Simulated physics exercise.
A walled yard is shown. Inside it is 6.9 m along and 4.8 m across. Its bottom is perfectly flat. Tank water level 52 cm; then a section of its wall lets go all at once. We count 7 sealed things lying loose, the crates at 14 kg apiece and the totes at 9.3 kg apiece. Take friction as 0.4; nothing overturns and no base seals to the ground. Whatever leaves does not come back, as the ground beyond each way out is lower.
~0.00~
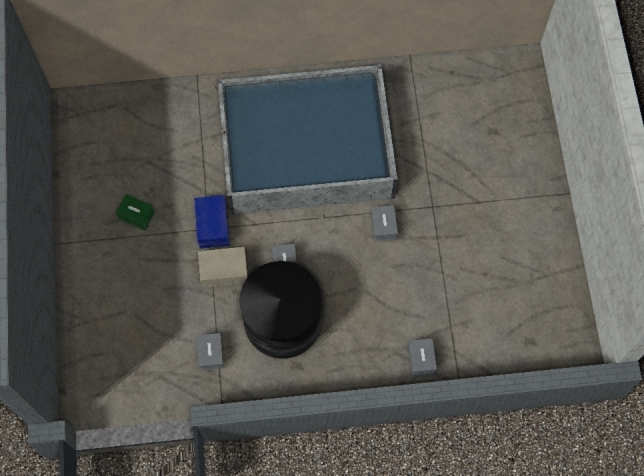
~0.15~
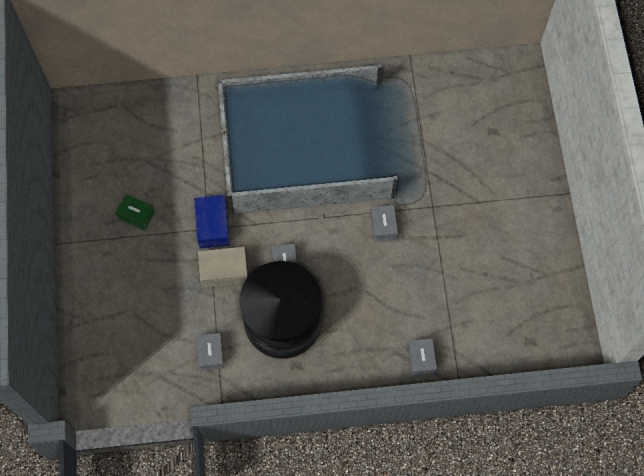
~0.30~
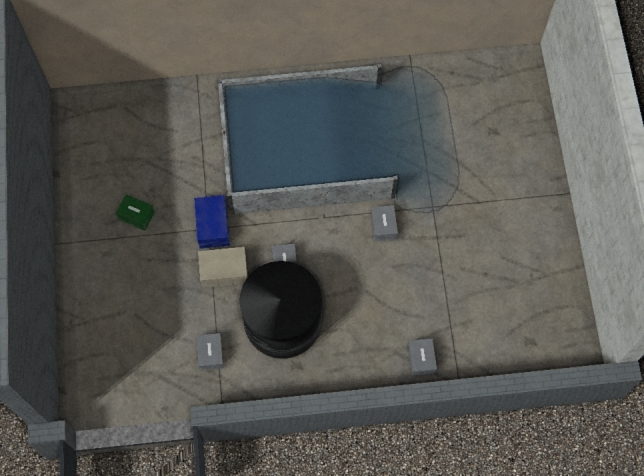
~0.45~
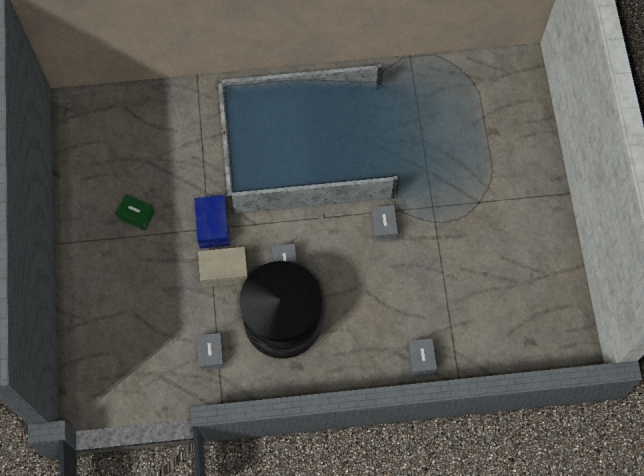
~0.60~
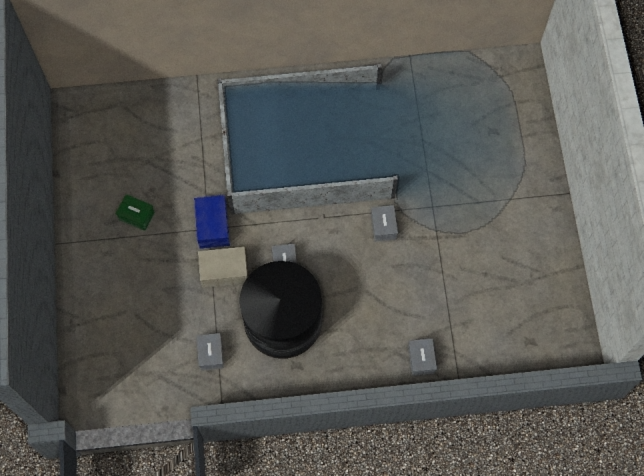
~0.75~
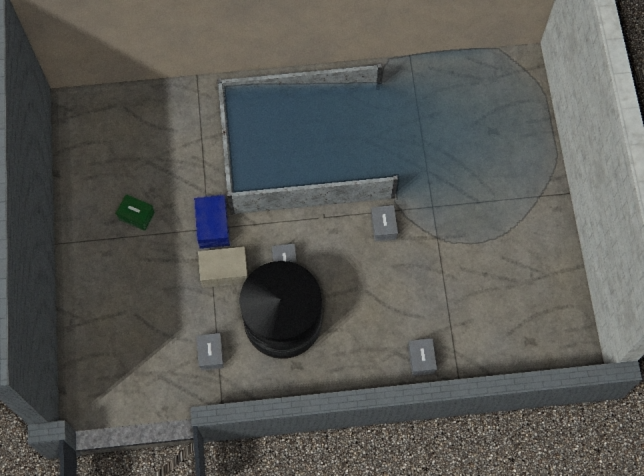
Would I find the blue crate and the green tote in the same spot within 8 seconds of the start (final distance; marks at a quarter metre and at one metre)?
Result: The blue crate is left where it was; the green tote is left where it was.
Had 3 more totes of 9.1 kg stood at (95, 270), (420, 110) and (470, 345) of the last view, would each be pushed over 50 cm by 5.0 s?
First inside the limit, then outside the limit, then outside the limit.
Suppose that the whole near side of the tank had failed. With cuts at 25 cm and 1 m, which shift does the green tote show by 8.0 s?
Had it gone that way, the green tote would sit tight.
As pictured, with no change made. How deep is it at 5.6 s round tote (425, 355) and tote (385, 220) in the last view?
6 and 1 cm.
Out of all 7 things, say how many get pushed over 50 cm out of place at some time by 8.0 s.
Count: 1.
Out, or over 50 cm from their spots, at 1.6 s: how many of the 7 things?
Count: 0.
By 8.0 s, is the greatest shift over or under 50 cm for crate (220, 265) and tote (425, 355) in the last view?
First one stayed inside, second one went too far.
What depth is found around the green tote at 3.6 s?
Close to 0 centimetres.
After 1.6 s the blue crate is near (211, 218), 0.0 m from its start, aground; the green tote is near (134, 209), 0.0 m from its start, aground; 0 of 7 are out; 0 afloat.
After 3.6 s the blue crate is near (211, 218), 0.0 m from its start, aground; the green tote is near (134, 209), 0.0 m from its start, aground; 0 of 7 are out; 0 afloat.
After 5.6 s the blue crate is near (211, 218), 0.0 m from its start, aground; the green tote is near (134, 209), 0.0 m from its start, aground; 0 of 7 are out; 0 afloat.
After 8.0 s the blue crate is near (211, 218), 0.0 m from its start, aground; the green tote is near (134, 209), 0.0 m from its start, aground; 0 of 7 are out; 0 afloat.
